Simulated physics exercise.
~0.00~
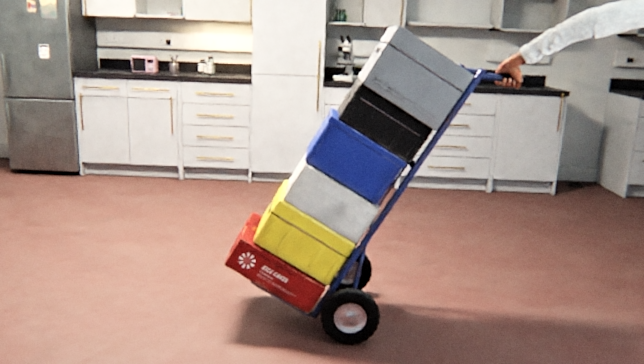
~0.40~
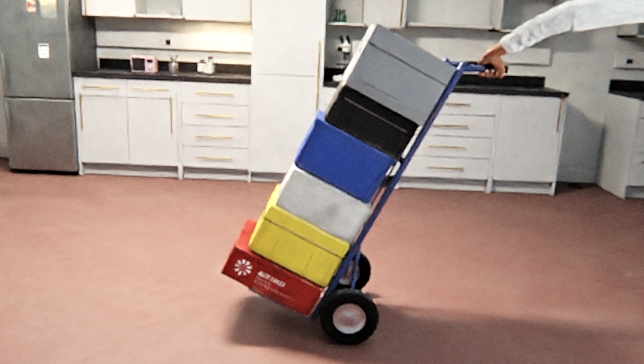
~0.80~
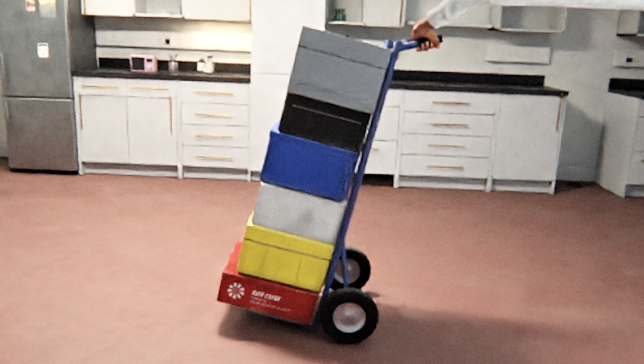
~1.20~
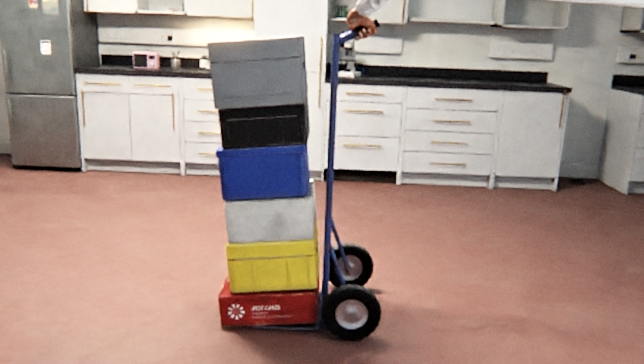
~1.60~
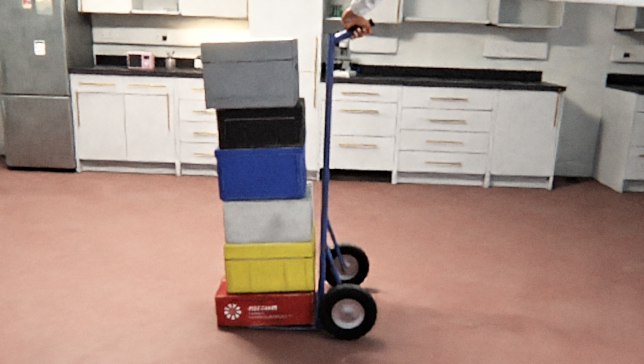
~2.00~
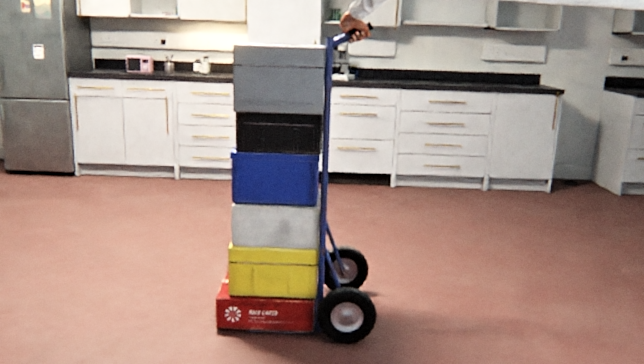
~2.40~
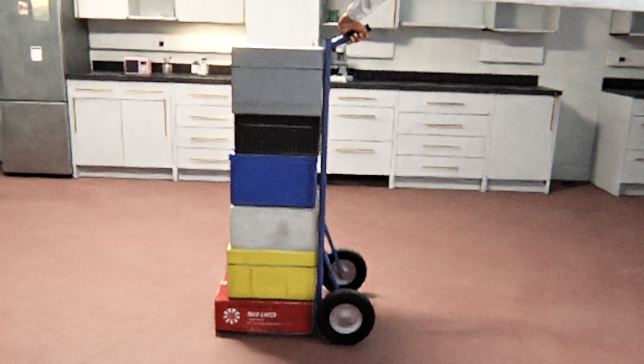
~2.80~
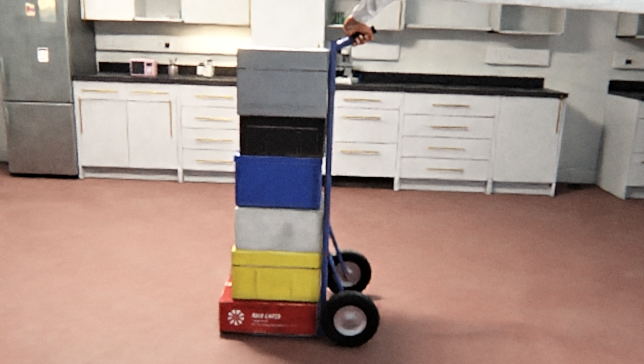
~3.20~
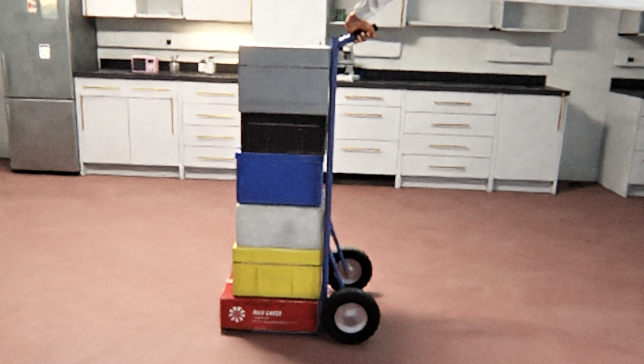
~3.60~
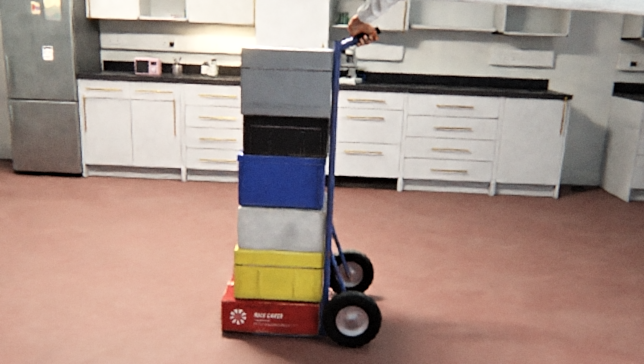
In a kitchen with white cabinets, dark counters and a reddish floor, a slightly swaying camera looks side-on at a blue hand truck tipped back to the right. It carries six stacked boxes, red at the bottom, then yellow, pale grey, blue, black and grey on top. A hand reaching in from the right grips the handle and swings the truck upright. As it comes to a stop, the upper boxes lean left, away from the frame. They then settle back to the right, and the whole stack ends standing straight, with the hand still on the handle.
